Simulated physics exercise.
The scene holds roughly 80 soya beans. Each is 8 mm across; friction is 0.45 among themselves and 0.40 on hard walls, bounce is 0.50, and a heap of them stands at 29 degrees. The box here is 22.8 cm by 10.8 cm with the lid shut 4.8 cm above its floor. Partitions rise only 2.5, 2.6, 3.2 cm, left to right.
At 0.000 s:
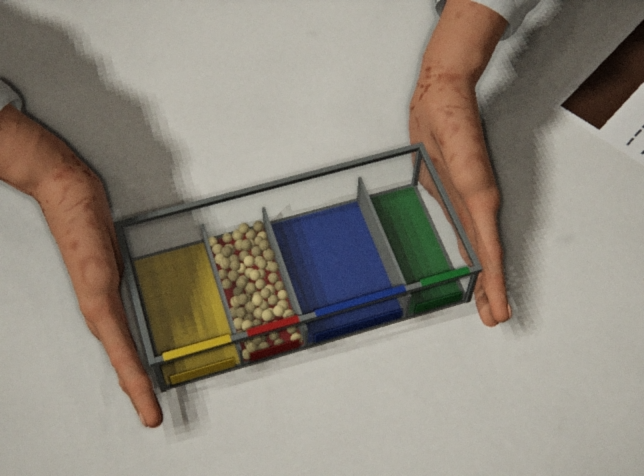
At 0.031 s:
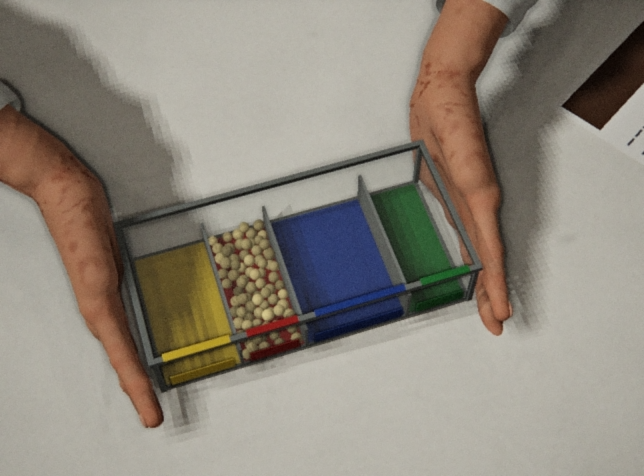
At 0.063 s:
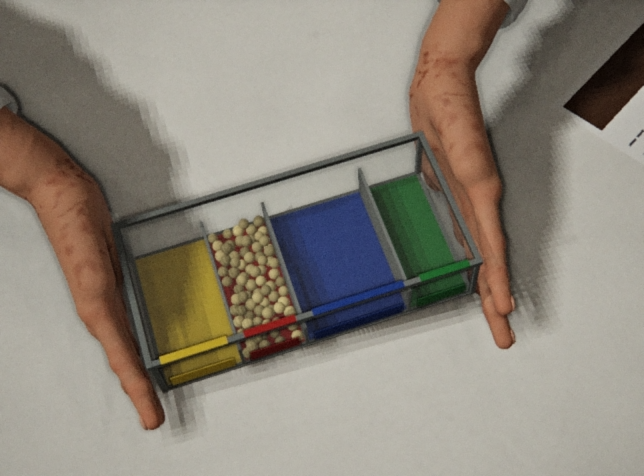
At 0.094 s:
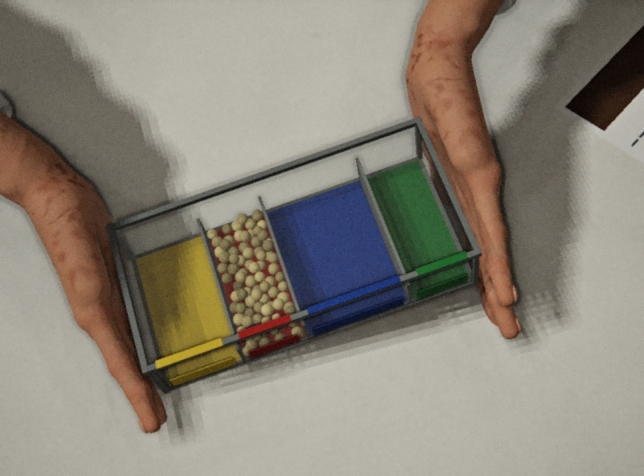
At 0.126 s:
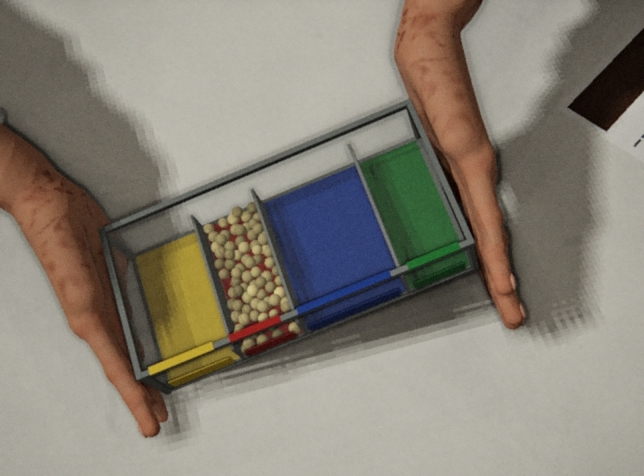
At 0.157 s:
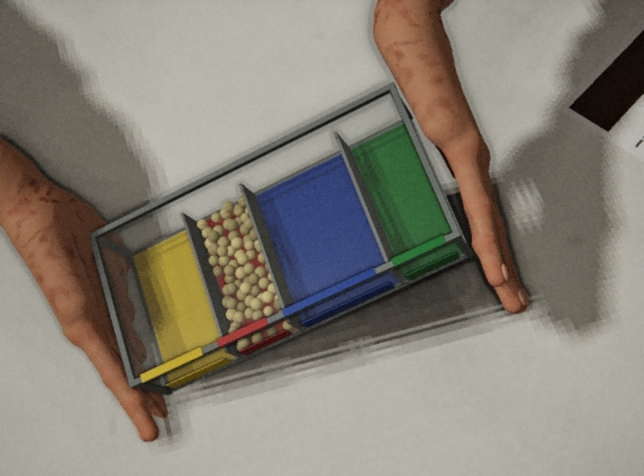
Two hands tilt a clear divided box toward its left front corner, beans staying in the red section.
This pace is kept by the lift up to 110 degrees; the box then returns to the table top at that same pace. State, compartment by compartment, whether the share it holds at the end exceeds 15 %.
Red: Does not clear the bar; blue: Does not clear the bar; green: Does not clear the bar; yellow: Clears the bar.
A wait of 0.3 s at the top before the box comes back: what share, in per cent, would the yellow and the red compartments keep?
Result - yellow: 100 %, red: 0 %.
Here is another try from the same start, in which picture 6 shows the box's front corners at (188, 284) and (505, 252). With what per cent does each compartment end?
In the end red holds 0 %, blue holds 25 %, green holds 75 % and yellow holds 0 %.
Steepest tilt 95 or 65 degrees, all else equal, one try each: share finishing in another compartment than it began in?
95 and 15 %.
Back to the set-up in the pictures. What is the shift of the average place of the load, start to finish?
I'd put it at close to 6.0 cm.
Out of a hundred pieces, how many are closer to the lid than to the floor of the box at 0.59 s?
90 per cent, give or take.
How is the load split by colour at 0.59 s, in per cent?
Shares - red: 40; blue: 0; green: 0; yellow: 55.
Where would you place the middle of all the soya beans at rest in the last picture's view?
After settling, the middle sits near (192, 341).
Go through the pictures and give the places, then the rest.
The first frame shows box tilt 0 degrees, front corners at (155, 359) and (475, 267); red 100 %.
The second frame shows box tilt 1 degrees, front corners at (154, 360) and (475, 266).
The third frame shows box tilt 4 degrees, front corners at (152, 363) and (476, 260), lowest corner left front.
The fourth frame shows box tilt 9 degrees, front corners at (148, 367) and (474, 251), lowest corner left front.
The fifth frame shows box tilt 16 degrees, front corners at (142, 373) and (467, 241), lowest corner left front.
The sixth frame shows box tilt 24 degrees, front corners at (136, 380) and (453, 233), lowest corner left front; red 100 %. Its pace works out near 245 degrees a second.
After 0.59 s, tilt 109 degrees; red 40 %, yellow 60 %.
After 0.89 s, tilt 44 degrees; yellow 100 %.
Then, at 1.28 s, tilt 0 degrees; yellow 100 %.
At rest (1.7 s), red 0 %, blue 0 %, green 0 %, yellow 100 %.
